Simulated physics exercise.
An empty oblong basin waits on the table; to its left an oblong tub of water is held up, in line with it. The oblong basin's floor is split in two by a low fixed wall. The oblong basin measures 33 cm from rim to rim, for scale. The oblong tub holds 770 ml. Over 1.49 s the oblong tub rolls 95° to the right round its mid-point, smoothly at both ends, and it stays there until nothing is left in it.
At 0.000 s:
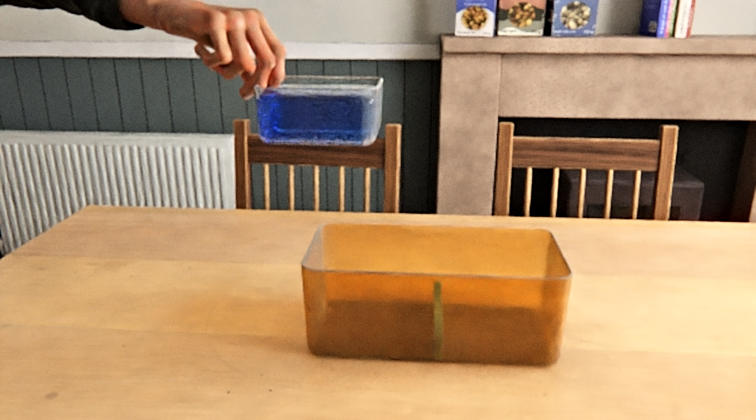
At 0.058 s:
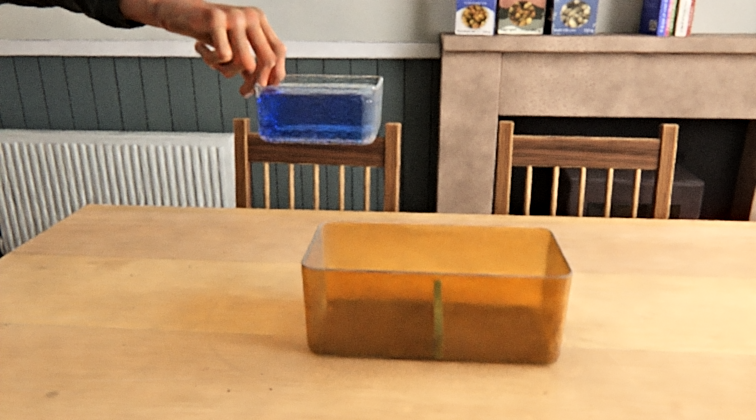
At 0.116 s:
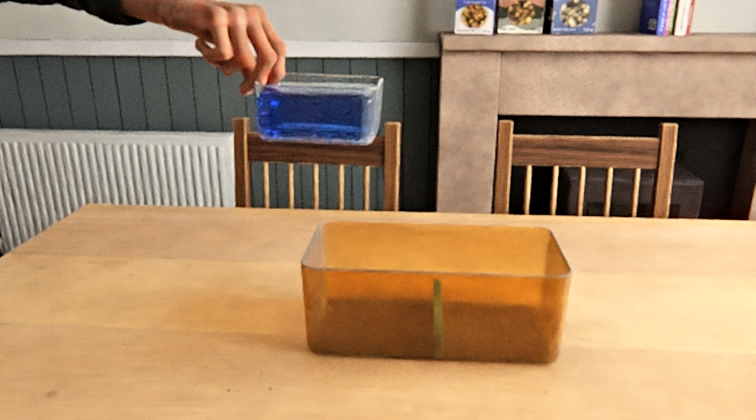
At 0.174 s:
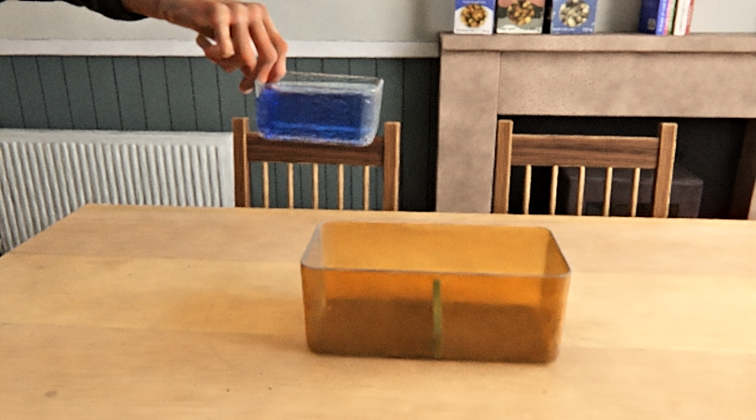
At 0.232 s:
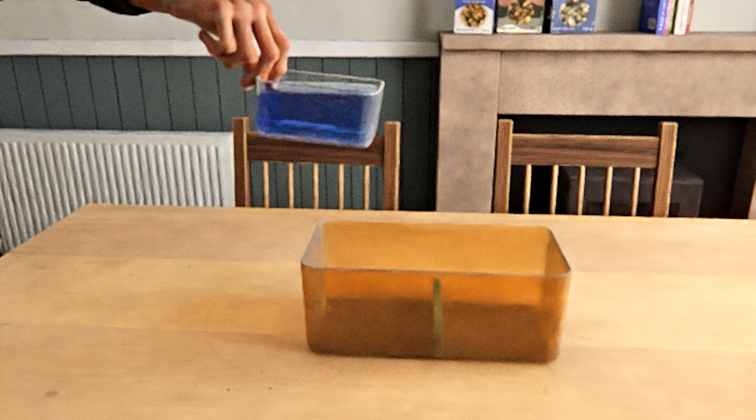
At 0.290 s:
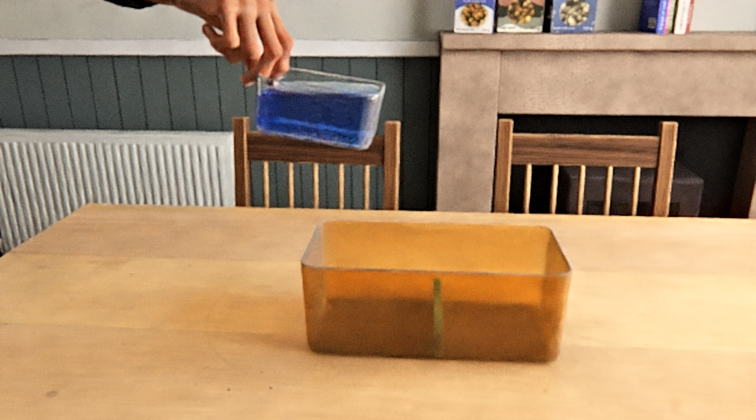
A hand held a small clear tub of blue water above a wooden table, up and to the left of an orange oblong basin, keeping it level at first, then tilted it slightly to the right.
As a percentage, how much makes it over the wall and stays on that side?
Some 59 per cent makes it over and stays.
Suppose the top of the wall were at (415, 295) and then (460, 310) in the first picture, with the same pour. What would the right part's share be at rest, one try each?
75 % and 30 %.
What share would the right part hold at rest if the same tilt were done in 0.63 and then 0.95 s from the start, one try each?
It comes to 50 per cent, and then 60 per cent.
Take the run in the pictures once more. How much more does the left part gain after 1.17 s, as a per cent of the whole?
About 20 percent.
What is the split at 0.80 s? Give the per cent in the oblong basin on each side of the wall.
I'd say some 5 in a hundred on the left and 10 on the right.
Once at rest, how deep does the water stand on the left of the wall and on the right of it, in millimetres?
The left side settles near 12 mm and the right side near 20 mm.
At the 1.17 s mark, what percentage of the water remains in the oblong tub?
Close to 12 in a hundred.
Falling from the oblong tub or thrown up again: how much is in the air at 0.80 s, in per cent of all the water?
32 %.
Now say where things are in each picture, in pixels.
In the first frame, it leans 0°; its right rim is at (379, 85); the water meets the walls at (267, 91) and (378, 91); the oblong basin's rim runs from (312, 245) to (561, 253); the wall's top is at (438, 307).
In the second frame, it leans 0°; its right rim is at (380, 84); the water meets the walls at (267, 89) and (378, 90).
In the third frame, it leans 1°; its right rim is at (380, 85); the water meets the walls at (267, 88) and (378, 90).
In the fourth frame, it leans 3°; its right rim is at (380, 86); the water meets the walls at (267, 87) and (378, 90).
In the fifth frame, it leans 6°; its right rim is at (381, 88); the water meets the walls at (267, 87) and (379, 91).
In the sixth frame, it leans 9°; its right rim is at (382, 91); the water meets the walls at (268, 88) and (381, 90).
Then, 0.80 s in, the tilt is 53° and 52 per cent is still to pour, 5 is left of the wall and 9 right of it.
Then, 1.17 s in, the tilt is 85° and 13 per cent is still to pour, 20 is left of the wall and 59 right of it.
Then, 1.57 s in, the tilt is 95° and 2 per cent is still to pour, 37 is left of the wall and 58 right of it.
Then, 1.99 s in, the tilt is 95° and 0 per cent is still to pour, 40 is left of the wall and 59 right of it.
Finally, 40 per cent lies left of the wall, 59 right of it and 1 outside.
